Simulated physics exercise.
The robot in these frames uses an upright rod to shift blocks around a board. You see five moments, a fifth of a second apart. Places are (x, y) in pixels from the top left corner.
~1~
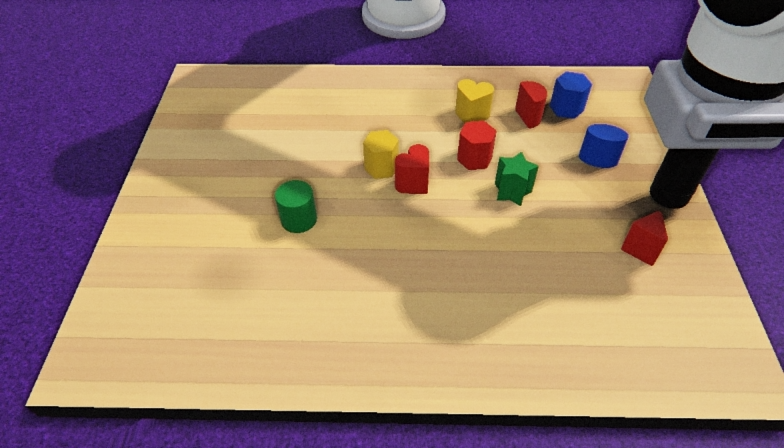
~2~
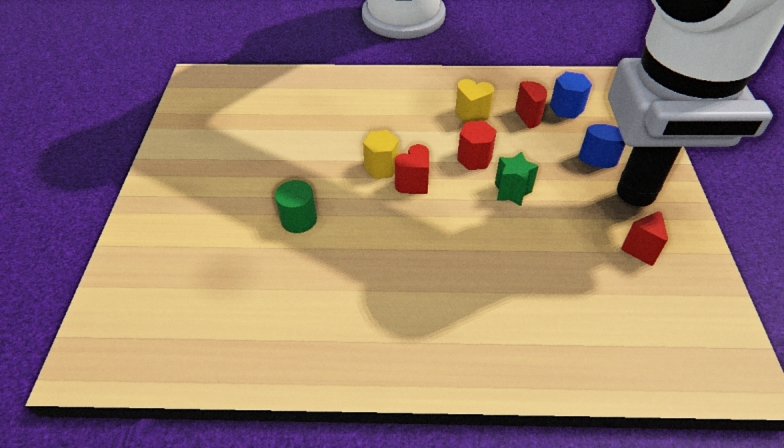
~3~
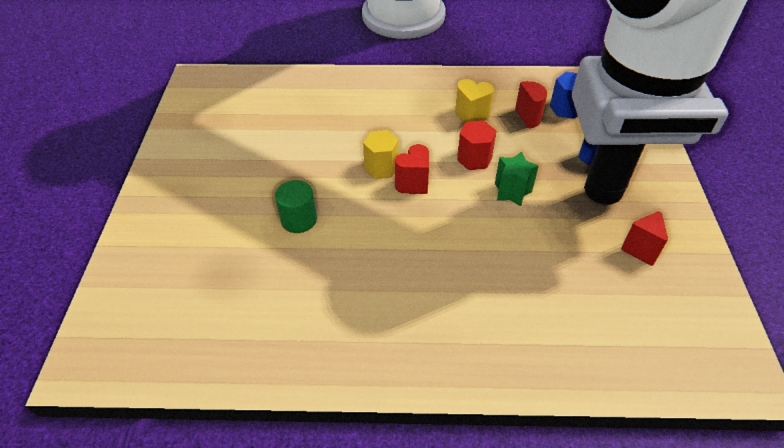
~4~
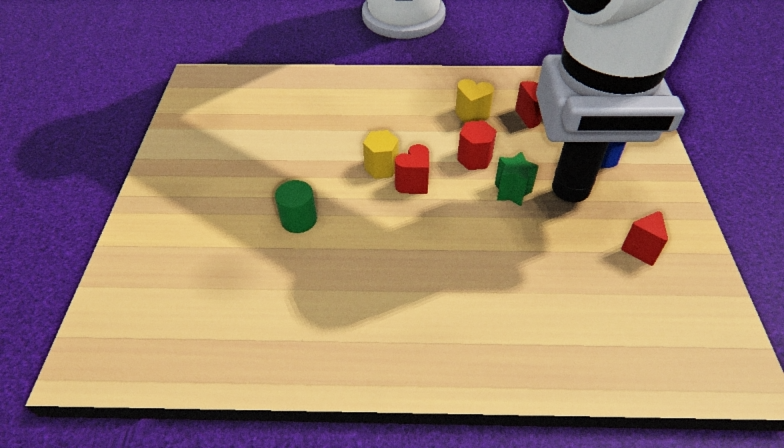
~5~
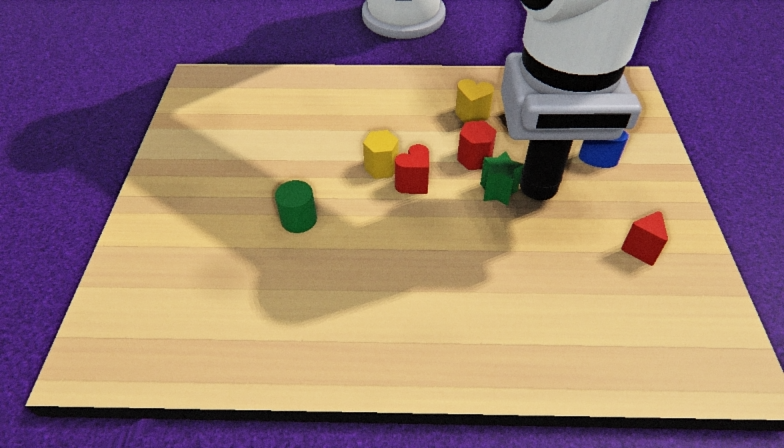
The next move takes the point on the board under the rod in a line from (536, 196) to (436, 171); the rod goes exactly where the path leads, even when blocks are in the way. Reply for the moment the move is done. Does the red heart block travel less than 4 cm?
My answer is yes.
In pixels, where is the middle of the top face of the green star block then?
About (413, 159).
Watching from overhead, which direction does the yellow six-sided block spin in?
With the clock.
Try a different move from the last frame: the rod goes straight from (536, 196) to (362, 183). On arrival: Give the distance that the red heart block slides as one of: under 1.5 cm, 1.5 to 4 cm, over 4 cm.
Net shift: Above 4 cm.
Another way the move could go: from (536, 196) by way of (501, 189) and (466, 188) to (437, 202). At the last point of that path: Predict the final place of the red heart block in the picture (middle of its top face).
So, by the moment the path ends, you'll find the top centre of the red heart block at (378, 161).
The first path, step by step. One third of the way, rod (502, 178); green star block (472, 163), turned 40° anticlockwise.
Two thirds of the way, rod (468, 170); red heart block (410, 157), turned 15° clockwise; red six-sided block (474, 128), turned 20° clockwise; green star block (441, 161), turned 55° anticlockwise.
At the end, rod (436, 162); yellow six-sided block (371, 140), turned 30° clockwise; red heart block (382, 161); red six-sided block (473, 127), turned 25° clockwise; green star block (413, 159), turned 75° anticlockwise.
